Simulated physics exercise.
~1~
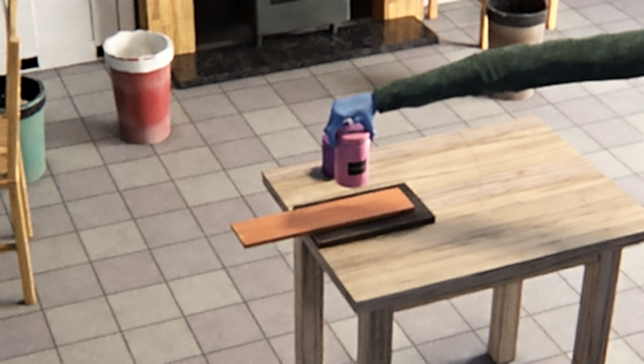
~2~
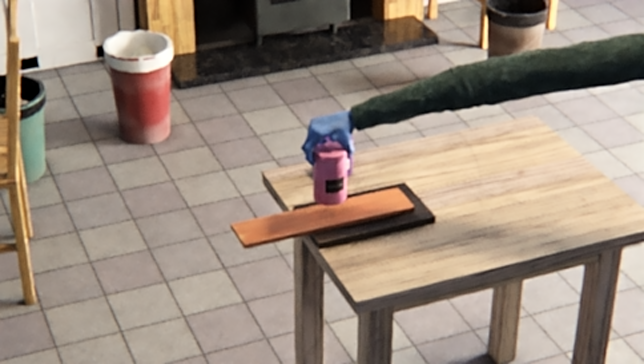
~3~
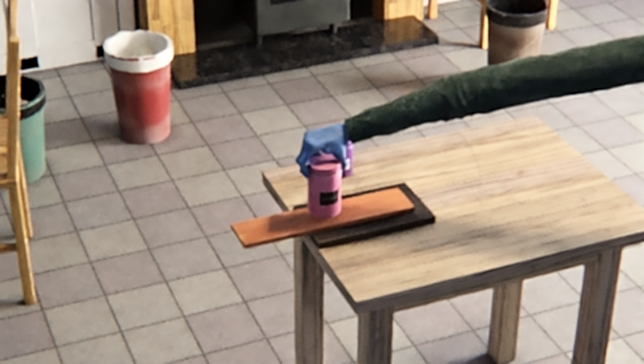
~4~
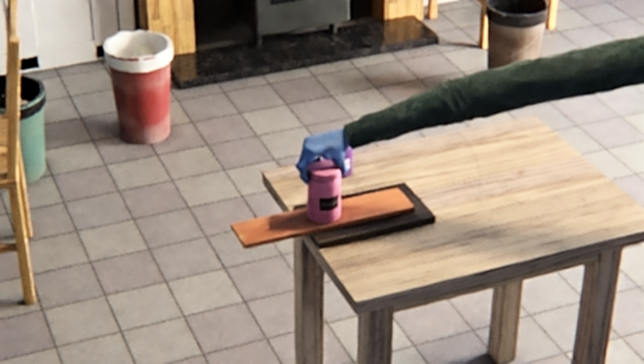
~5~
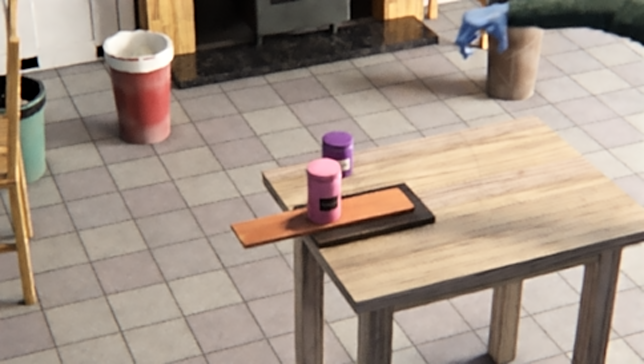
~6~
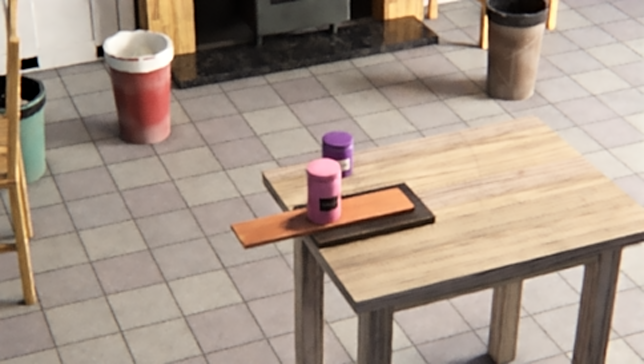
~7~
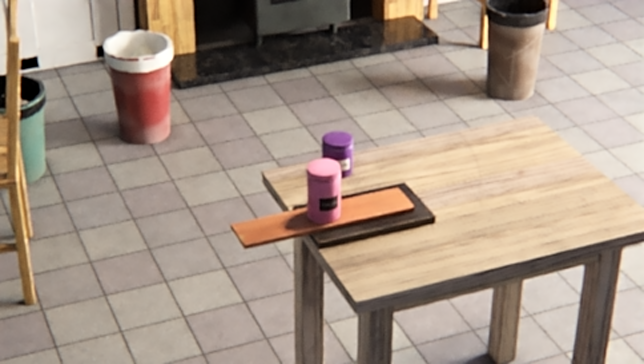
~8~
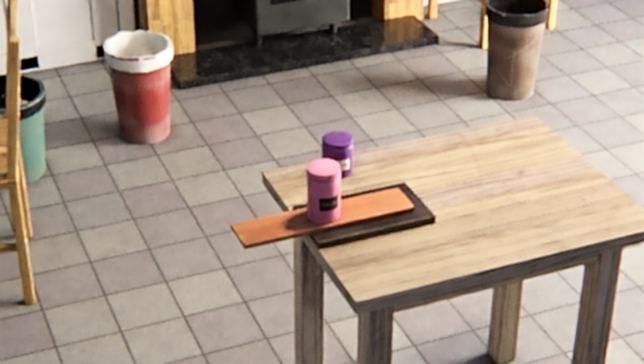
An arm in a dark green sleeve and blue glove holds a pink jar above a pale wooden table, seen from above in a tiled room with a red bin at left. On the table, an orange board lies partly across a black slab and juts past the left end, with a purple jar behind. The hand moves the pink jar a little left and down and sets it upright on the board. It then lets go and draws back to the right, out of view. The board stays level, with the pink jar standing still on it.
